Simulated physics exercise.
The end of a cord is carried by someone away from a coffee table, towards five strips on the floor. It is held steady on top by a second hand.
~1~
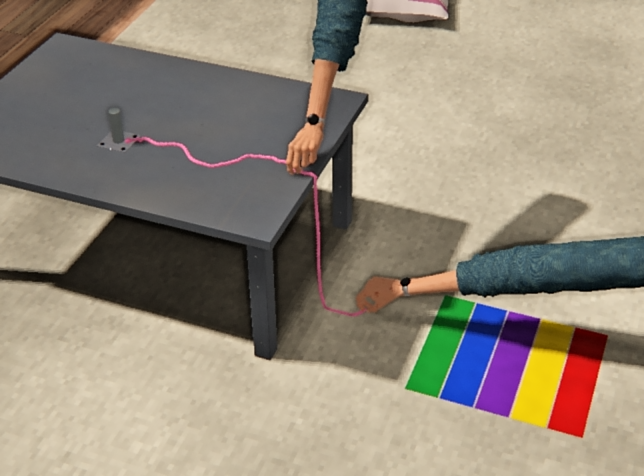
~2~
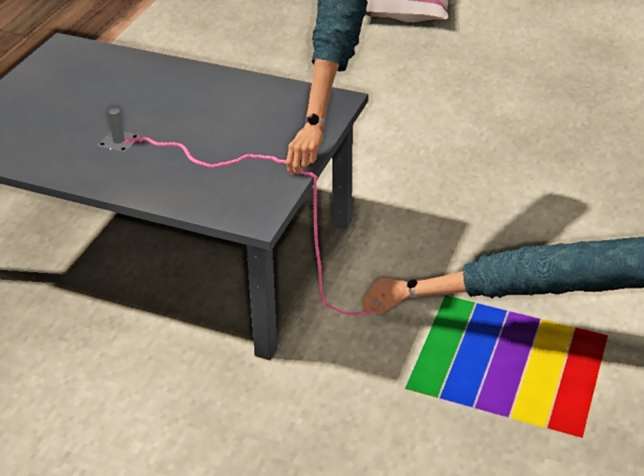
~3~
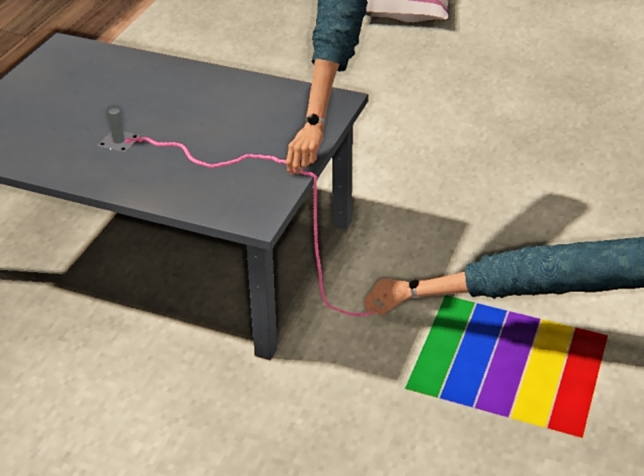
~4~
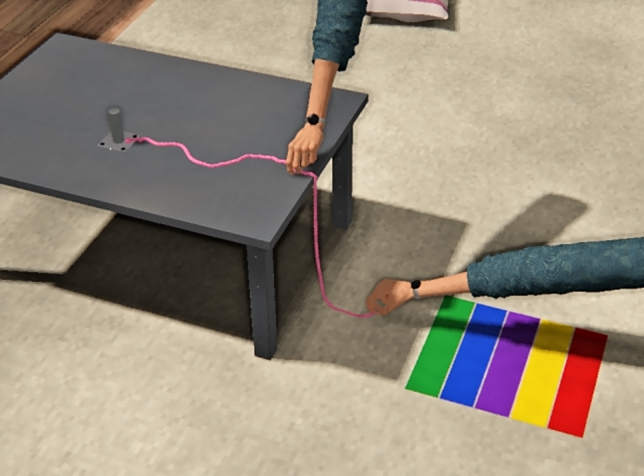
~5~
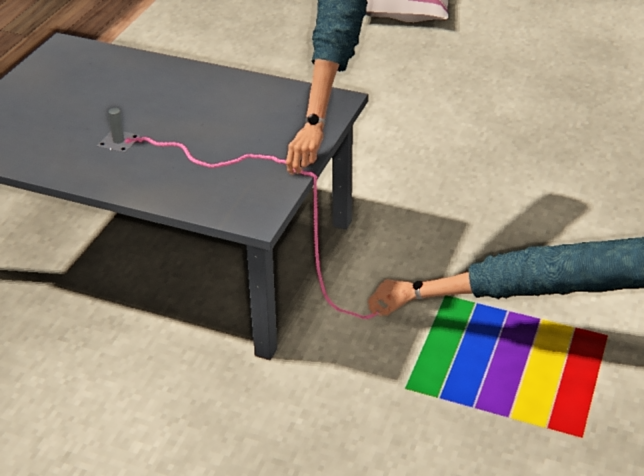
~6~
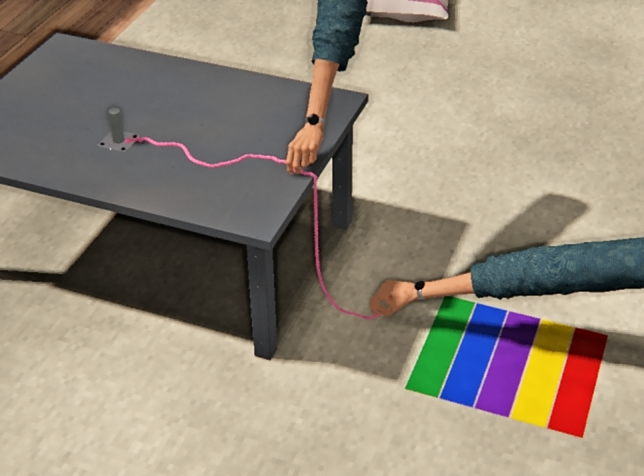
A pink cord runs from a small grey post on a dark grey coffee table, under a hand at the table's edge, and down to another hand low over a pale carpet, seen from above at an angle. Green, blue, purple, yellow and red strips lie at the lower right. The lower hand draws the cord very slightly rightward, while the upper hand and the view stay still.
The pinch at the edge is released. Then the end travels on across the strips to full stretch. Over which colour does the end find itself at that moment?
I would say over purple.
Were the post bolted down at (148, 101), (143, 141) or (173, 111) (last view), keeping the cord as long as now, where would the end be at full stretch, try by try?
Results per try: (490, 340); (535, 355); (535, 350).
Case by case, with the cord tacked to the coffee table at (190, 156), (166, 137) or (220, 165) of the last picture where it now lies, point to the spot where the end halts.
Approximately (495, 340), (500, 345) and (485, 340), respectively.
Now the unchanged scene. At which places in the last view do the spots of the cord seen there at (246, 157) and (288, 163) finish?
Roughly (270, 168) for the first and (314, 180) for the second.
Soon after, end near (455, 332); over green.
After that, end near (490, 341); over blue.
At the stop, end near (510, 347); over purple. It halts on the purple strip.
